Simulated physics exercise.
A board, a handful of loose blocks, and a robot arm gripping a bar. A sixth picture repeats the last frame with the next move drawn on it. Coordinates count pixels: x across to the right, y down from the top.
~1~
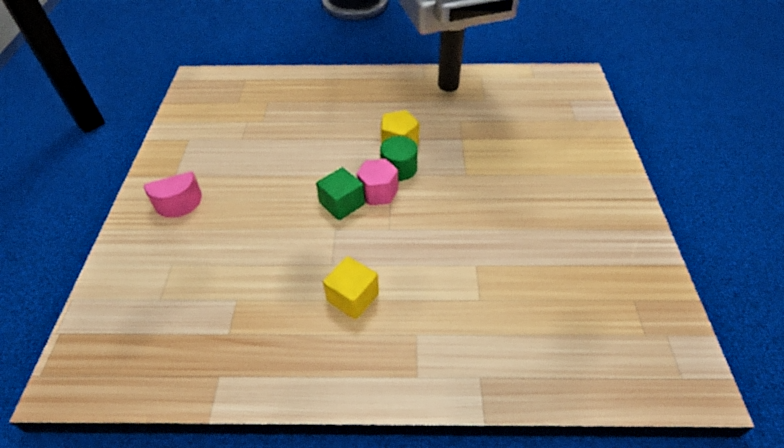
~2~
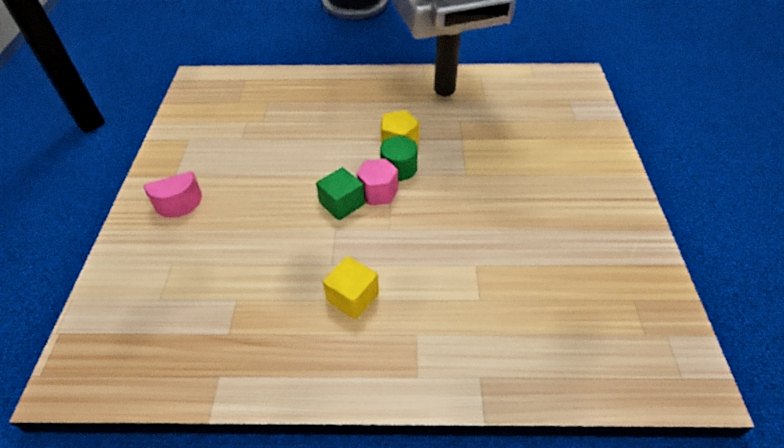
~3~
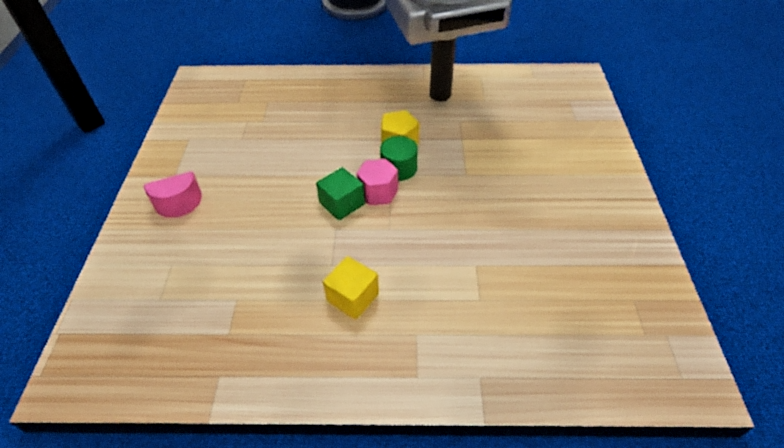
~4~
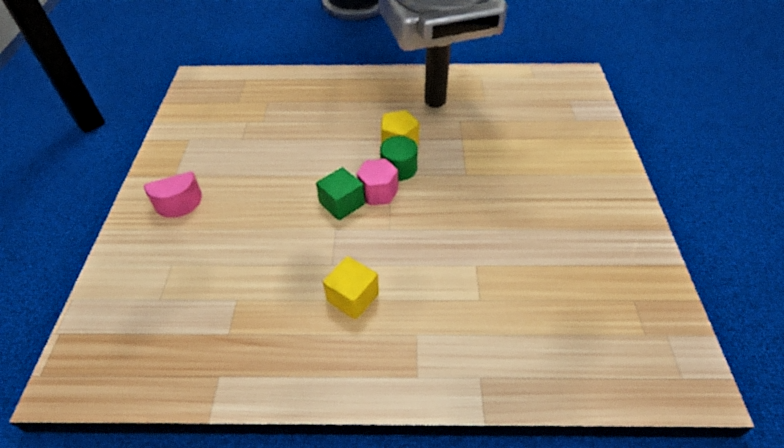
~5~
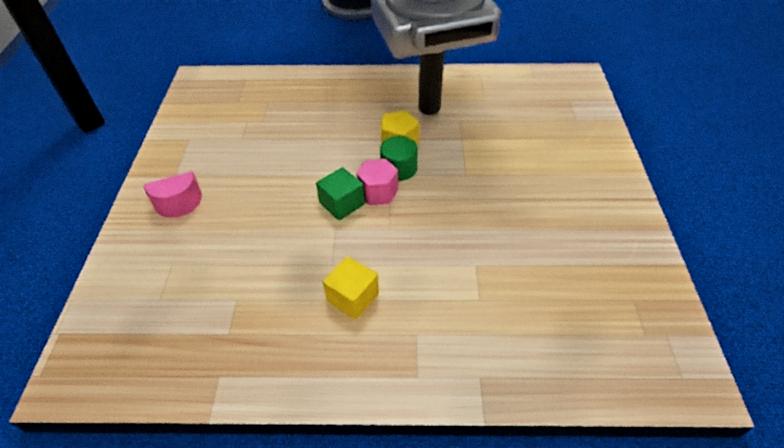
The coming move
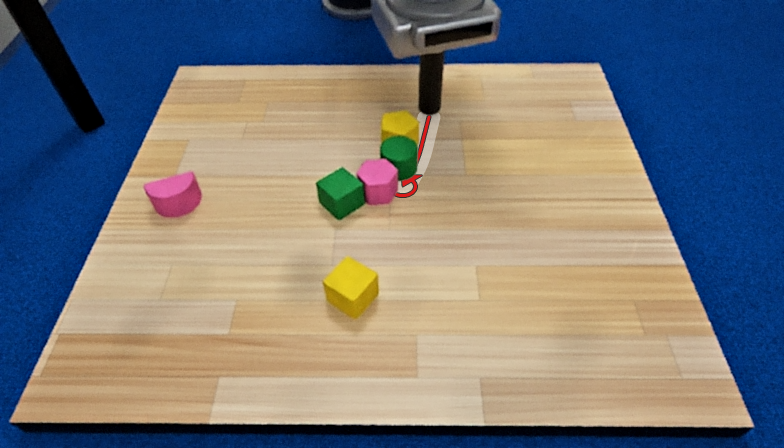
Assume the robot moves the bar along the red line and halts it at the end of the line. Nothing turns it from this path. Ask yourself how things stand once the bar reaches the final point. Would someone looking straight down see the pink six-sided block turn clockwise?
Final answer: No.
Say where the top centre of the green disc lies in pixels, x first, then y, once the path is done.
Close to (370, 164).
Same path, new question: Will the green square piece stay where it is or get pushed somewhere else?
By the time the path is finished, it has moved at least a centimetre.
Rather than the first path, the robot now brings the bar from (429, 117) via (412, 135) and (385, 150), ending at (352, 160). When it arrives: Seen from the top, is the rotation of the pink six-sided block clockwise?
I expect so.
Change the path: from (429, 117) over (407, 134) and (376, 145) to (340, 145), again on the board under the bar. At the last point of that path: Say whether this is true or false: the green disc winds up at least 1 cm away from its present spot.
My answer: True.
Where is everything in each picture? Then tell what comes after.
In the first frame, bar tip at (448, 87); block tops, green square piece at (339, 183); pink six-sided block at (377, 171); yellow pentagon at (399, 121); green disc at (399, 147).
In the second frame, bar at (445, 91); blocks unchanged.
In the third frame, bar at (440, 96); blocks unchanged.
In the fourth frame, bar at (435, 102); blocks unchanged.
In the fifth frame, bar at (429, 109); green square piece at (339, 183); pink six-sided block at (377, 171); yellow pentagon at (399, 121); green disc at (399, 147).
Path on the board, from (429, 117) through (420, 150) to (403, 186).
The first path, step by step. One third of the way, bar at (424, 131); yellow pentagon at (396, 123), turned 15° clockwise; green disc at (398, 149).
Two thirds of the way, bar at (416, 155); green square piece at (334, 187), turned 20° clockwise; pink six-sided block at (371, 177), turned 15° anticlockwise; yellow pentagon at (391, 126), turned 40° clockwise; green disc at (391, 154).
At the end, bar at (403, 179); green square piece at (324, 192), turned 35° clockwise; pink six-sided block at (362, 192), turned 35° anticlockwise; yellow pentagon at (391, 126), turned 40° clockwise; green disc at (370, 164).
